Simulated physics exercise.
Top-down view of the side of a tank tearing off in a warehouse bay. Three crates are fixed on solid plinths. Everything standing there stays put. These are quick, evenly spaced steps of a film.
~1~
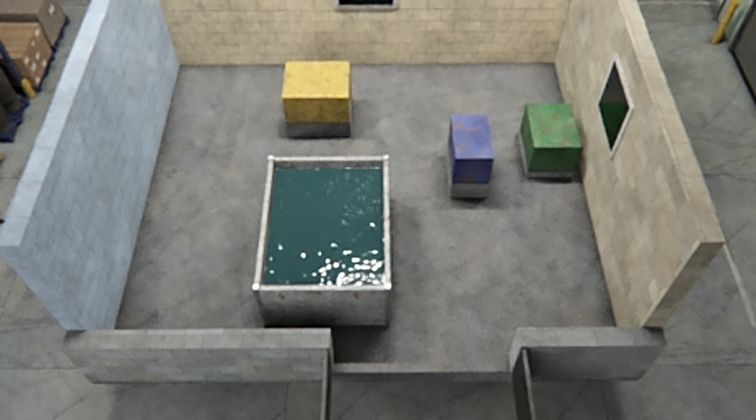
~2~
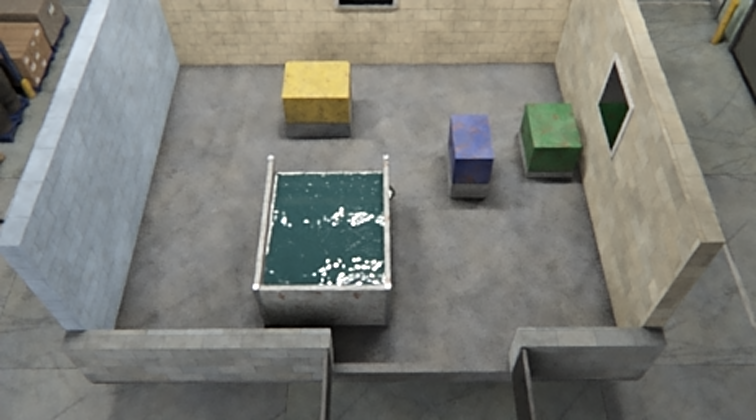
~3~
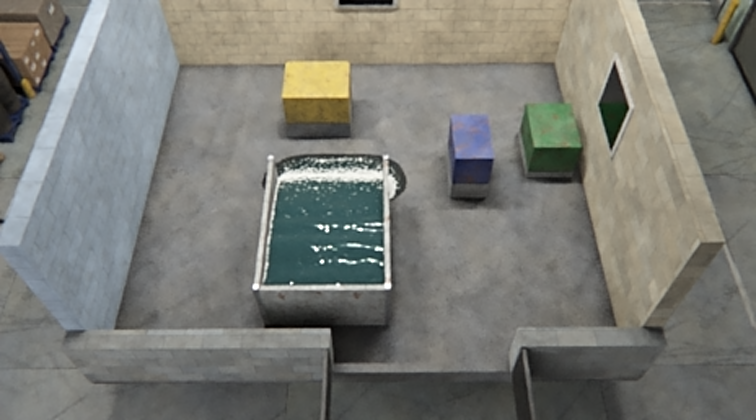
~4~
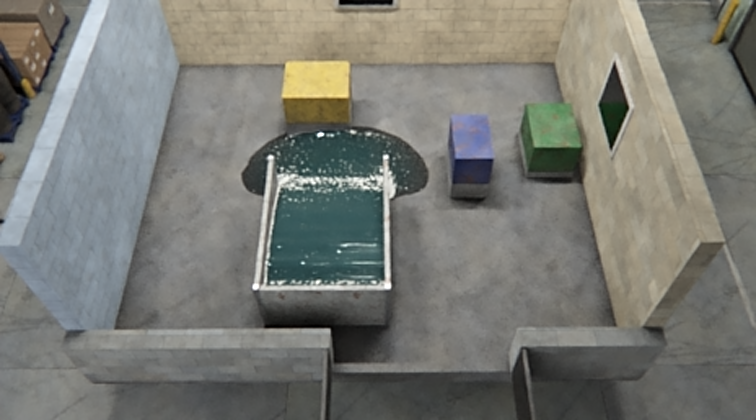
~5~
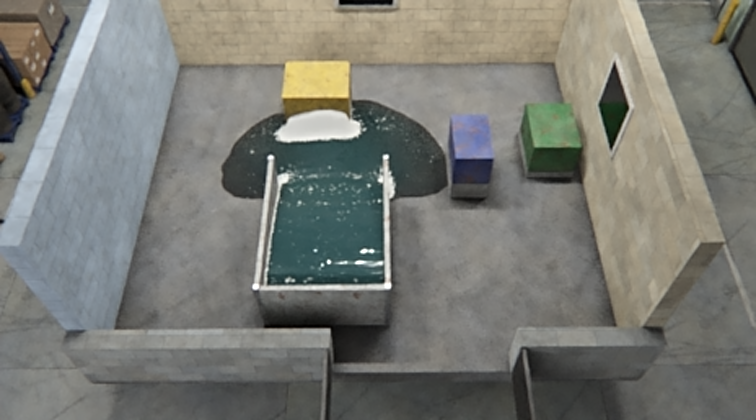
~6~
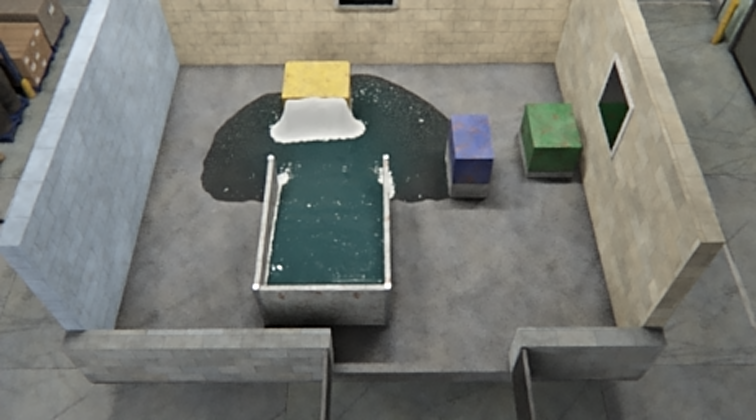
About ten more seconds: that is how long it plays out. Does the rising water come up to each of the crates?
The yellow crate - yes, it does. The blue crate - no, it does not. The green crate - yes, it does.
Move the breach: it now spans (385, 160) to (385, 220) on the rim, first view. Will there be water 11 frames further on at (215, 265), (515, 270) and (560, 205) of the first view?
In sequence: Untouched, inundated, inundated.
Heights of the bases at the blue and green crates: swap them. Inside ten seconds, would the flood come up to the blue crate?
Note: Blue crate is flooded.
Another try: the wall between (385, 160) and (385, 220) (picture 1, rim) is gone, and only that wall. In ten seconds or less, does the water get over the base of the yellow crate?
I'd say the yellow crate never gets wet.
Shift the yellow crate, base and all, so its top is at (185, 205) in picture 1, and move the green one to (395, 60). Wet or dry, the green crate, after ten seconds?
Well, the green one goes wet in the end.
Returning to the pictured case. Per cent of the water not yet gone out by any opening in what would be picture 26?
Estimate: Near 100 %.
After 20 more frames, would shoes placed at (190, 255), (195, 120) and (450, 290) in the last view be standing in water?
Point one sodden, point two sodden, point three left clear.
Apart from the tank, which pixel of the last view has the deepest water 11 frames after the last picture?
It will be deepest around (556, 69).
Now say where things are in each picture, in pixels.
In the first picture, still water in the water tank at (326, 222).
In the second picture, the front is at (391, 195), out from the gap on the water tank's far side.
In the third picture, the front is at (395, 170), out from the gap on the water tank's far side.
In the fourth picture, the front is at (390, 138), out from the gap on the water tank's far side.
In the fifth picture, water pours out on the water tank's far side and has run to (371, 105).
In the sixth picture, the front is at (361, 78), out from the gap on the water tank's far side.
A moment on, water covers 35 % of the floor; the yellow crate water round its plinth, the blue crate water round its plinth, the green crate not reached.
Next, water covers 50 % of the floor; the yellow crate water round its plinth, the blue crate water round its plinth, the green crate water round its plinth.
Then, water covers 70 % of the floor; the yellow crate water round its plinth, the blue crate water round its plinth, the green crate water round its plinth.
Later, water covers 95 % of the floor; the yellow crate water round its plinth, the blue crate water round its plinth, the green crate water round its plinth.
In the end, water covers 100 % of the floor; the yellow crate was topped, the blue crate stayed above the water, the green crate was topped.
